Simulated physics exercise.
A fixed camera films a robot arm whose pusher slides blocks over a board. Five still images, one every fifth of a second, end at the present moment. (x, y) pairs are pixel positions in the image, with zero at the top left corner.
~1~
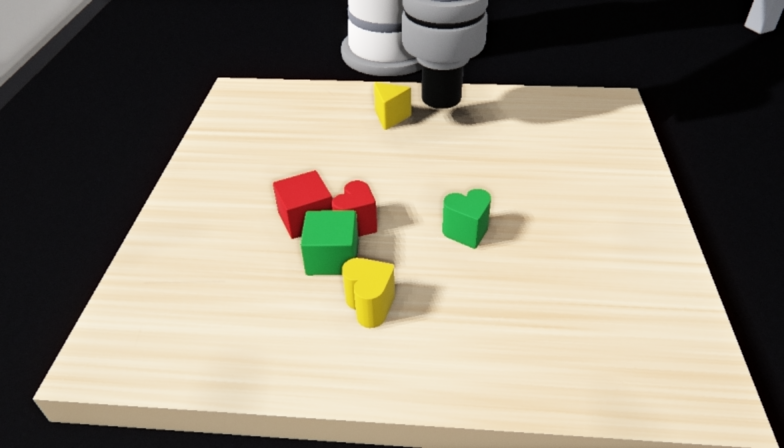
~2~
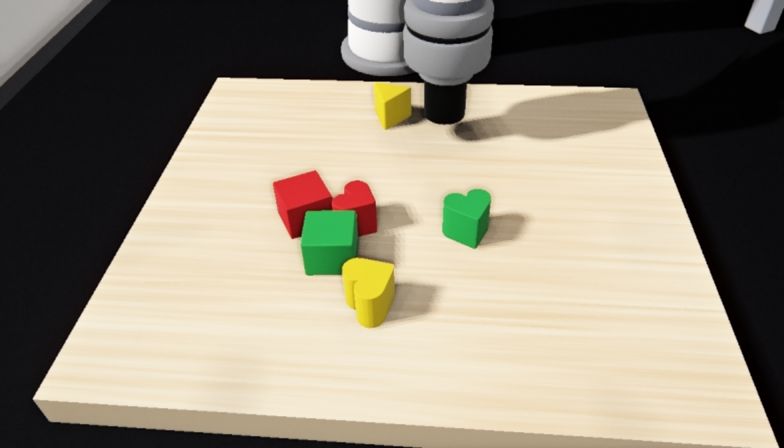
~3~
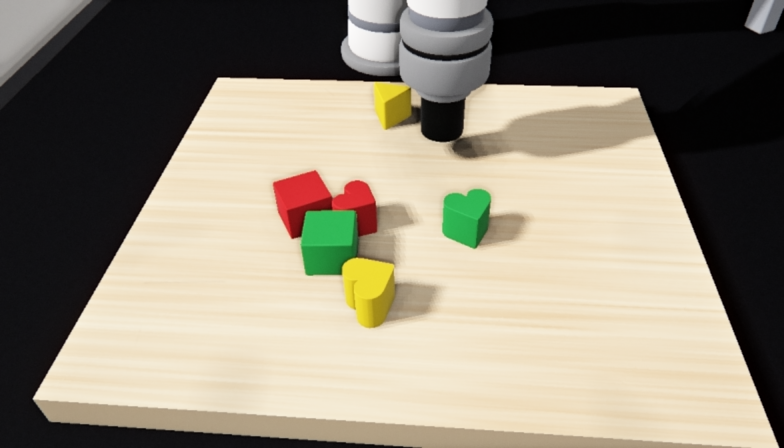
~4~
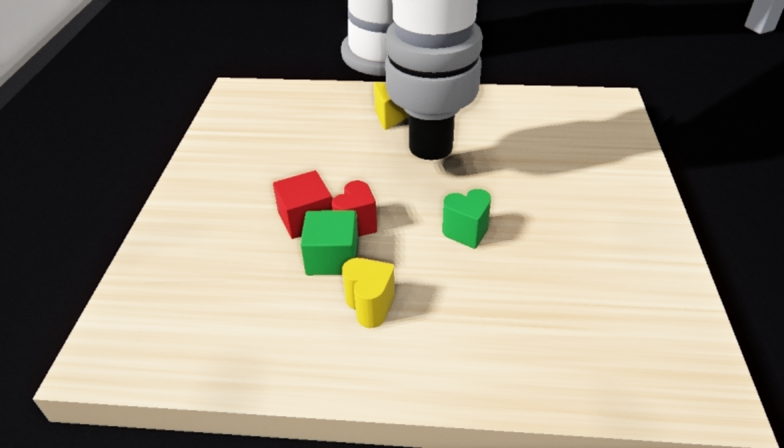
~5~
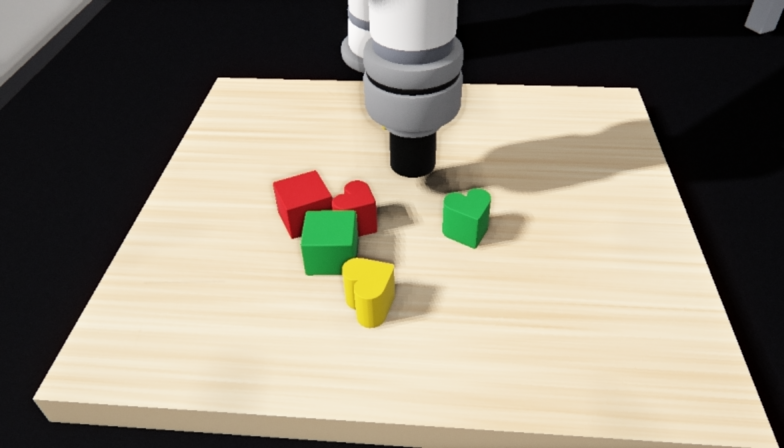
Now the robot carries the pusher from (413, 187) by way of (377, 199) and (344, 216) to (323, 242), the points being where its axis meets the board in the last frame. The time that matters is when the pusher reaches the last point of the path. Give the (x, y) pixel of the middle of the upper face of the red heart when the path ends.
Around (327, 242).
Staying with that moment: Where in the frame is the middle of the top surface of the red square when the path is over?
Around pixel (277, 198).
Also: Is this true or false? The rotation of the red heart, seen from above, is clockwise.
That claim is false.
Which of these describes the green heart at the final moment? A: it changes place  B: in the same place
B.
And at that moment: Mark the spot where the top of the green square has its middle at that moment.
Its top centre is at about (314, 277).
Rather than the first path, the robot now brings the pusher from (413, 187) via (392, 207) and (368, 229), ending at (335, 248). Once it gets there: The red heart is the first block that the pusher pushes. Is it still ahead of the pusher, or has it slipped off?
It is still ahead of the pusher.
The first path, step by step. One third of the way, pusher at (375, 177); nothing pushed yet.
Two thirds of the way, pusher at (342, 194); red square at (291, 193), turned 25° clockwise; green square at (321, 252), turned 25° clockwise; red heart at (336, 216), turned 50° anticlockwise.
At the end, pusher at (320, 220); red square at (277, 198), turned 45° clockwise; green square at (314, 277), turned 30° clockwise; red heart at (327, 242), turned 90° anticlockwise; yellow heart at (372, 284), turned 35° anticlockwise; green heart not moved.
